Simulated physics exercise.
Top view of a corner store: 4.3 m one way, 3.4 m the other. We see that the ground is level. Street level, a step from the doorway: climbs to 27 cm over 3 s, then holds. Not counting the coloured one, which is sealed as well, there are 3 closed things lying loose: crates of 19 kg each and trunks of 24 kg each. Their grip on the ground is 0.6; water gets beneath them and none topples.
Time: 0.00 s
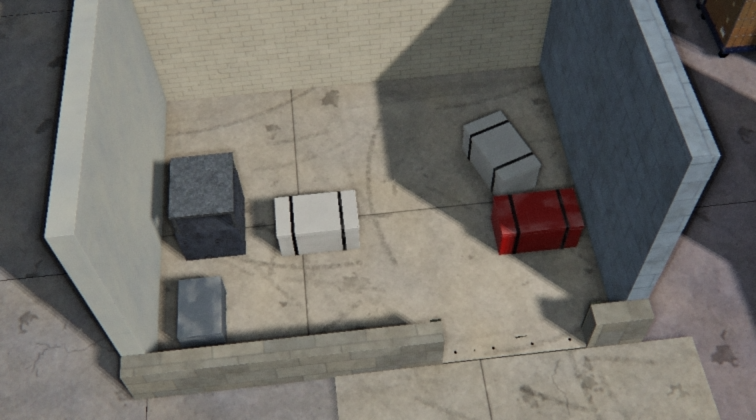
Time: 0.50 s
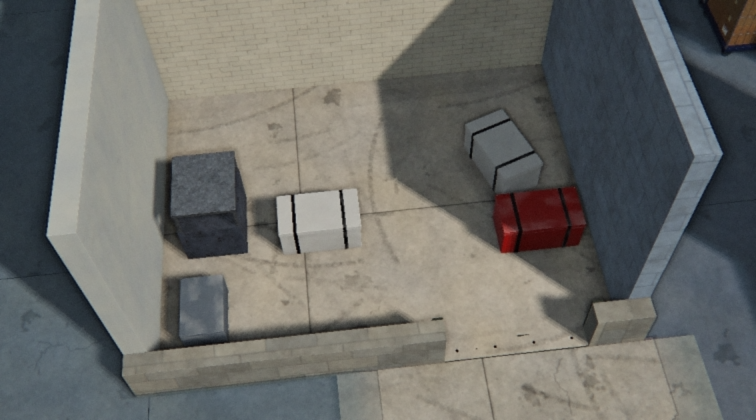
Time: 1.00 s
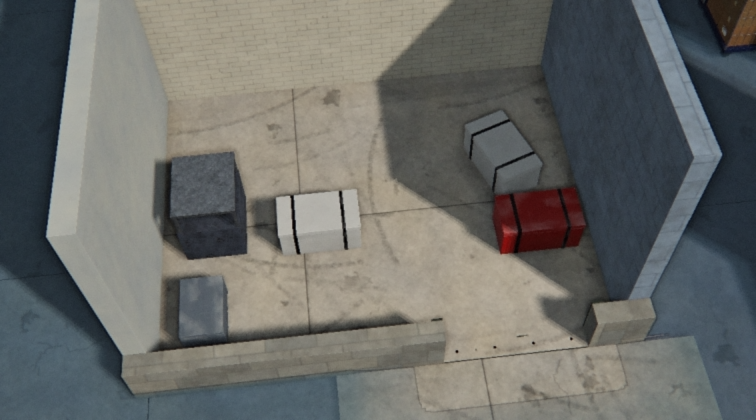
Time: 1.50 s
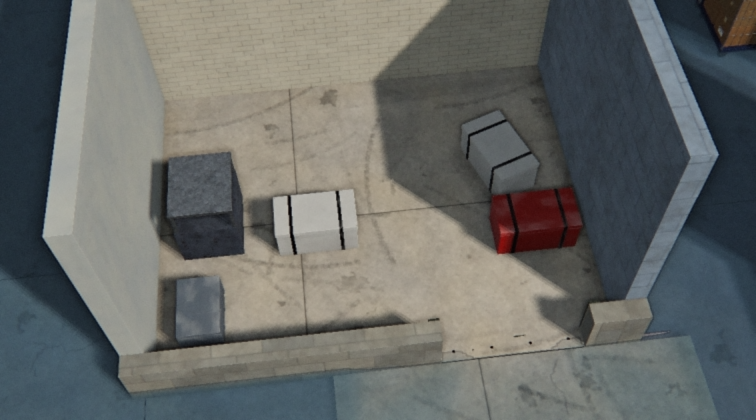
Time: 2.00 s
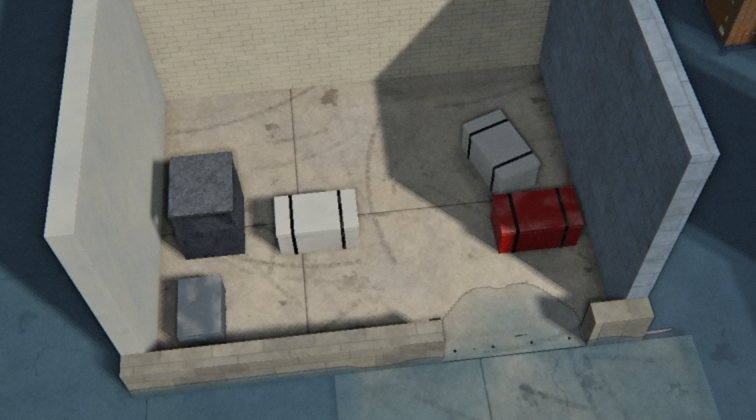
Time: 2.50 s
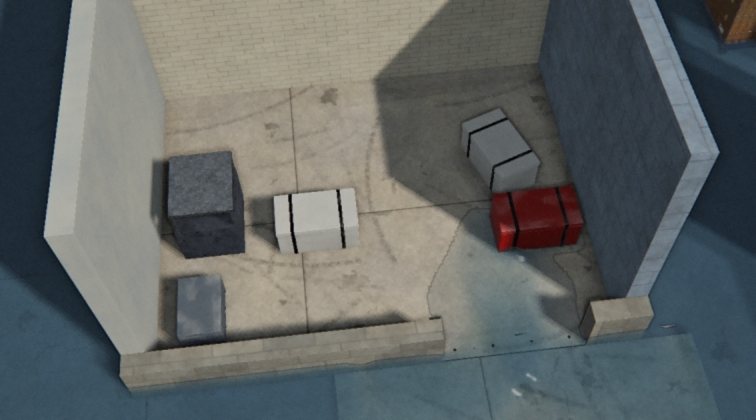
Water spreads over the pavement around a roofless corner store, while the floor inside stays dry at first. It then slips through the doorway gap in the low front wall and widens across the floor toward the red trunk, while the trunks and grey crates stay where they are.
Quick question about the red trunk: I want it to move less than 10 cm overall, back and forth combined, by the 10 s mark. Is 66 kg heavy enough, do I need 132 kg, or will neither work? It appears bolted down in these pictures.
You need 132 kg.
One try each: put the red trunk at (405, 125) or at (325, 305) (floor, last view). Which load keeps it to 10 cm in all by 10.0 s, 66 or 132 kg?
Log: Try 1 the heavier pick is required; try 2 the lighter pick works.
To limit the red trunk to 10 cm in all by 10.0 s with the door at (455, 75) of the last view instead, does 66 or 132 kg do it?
For that position, the bigger mass alone succeeds.
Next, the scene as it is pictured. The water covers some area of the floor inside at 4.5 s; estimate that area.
Somewhere about 8.5 m2, give or take.
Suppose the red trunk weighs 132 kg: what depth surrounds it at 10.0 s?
About 14 cm.
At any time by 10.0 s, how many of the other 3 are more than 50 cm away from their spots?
That comes to 2.
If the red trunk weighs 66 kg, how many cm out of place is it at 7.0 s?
Roughly 40 cm.
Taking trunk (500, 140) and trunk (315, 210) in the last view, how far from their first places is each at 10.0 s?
In that order: 30 cm, 80 cm.
After 3.5 s the red trunk would be 1 cm from its start with 66 kg and 0 cm from its start with 132 kg; 10 cm of water round it then.
After 4.5 s the red trunk would be 31 cm from its start with 66 kg and 0 cm from its start with 132 kg; 12 cm of water round it then.
After 7.0 s the red trunk would be 39 cm from its start with 66 kg and 0 cm from its start with 132 kg; 11 cm of water round it then.
After 10.0 s the red trunk would be 53 cm from its start with 66 kg and 0 cm from its start with 132 kg; 14 cm of water round it then.
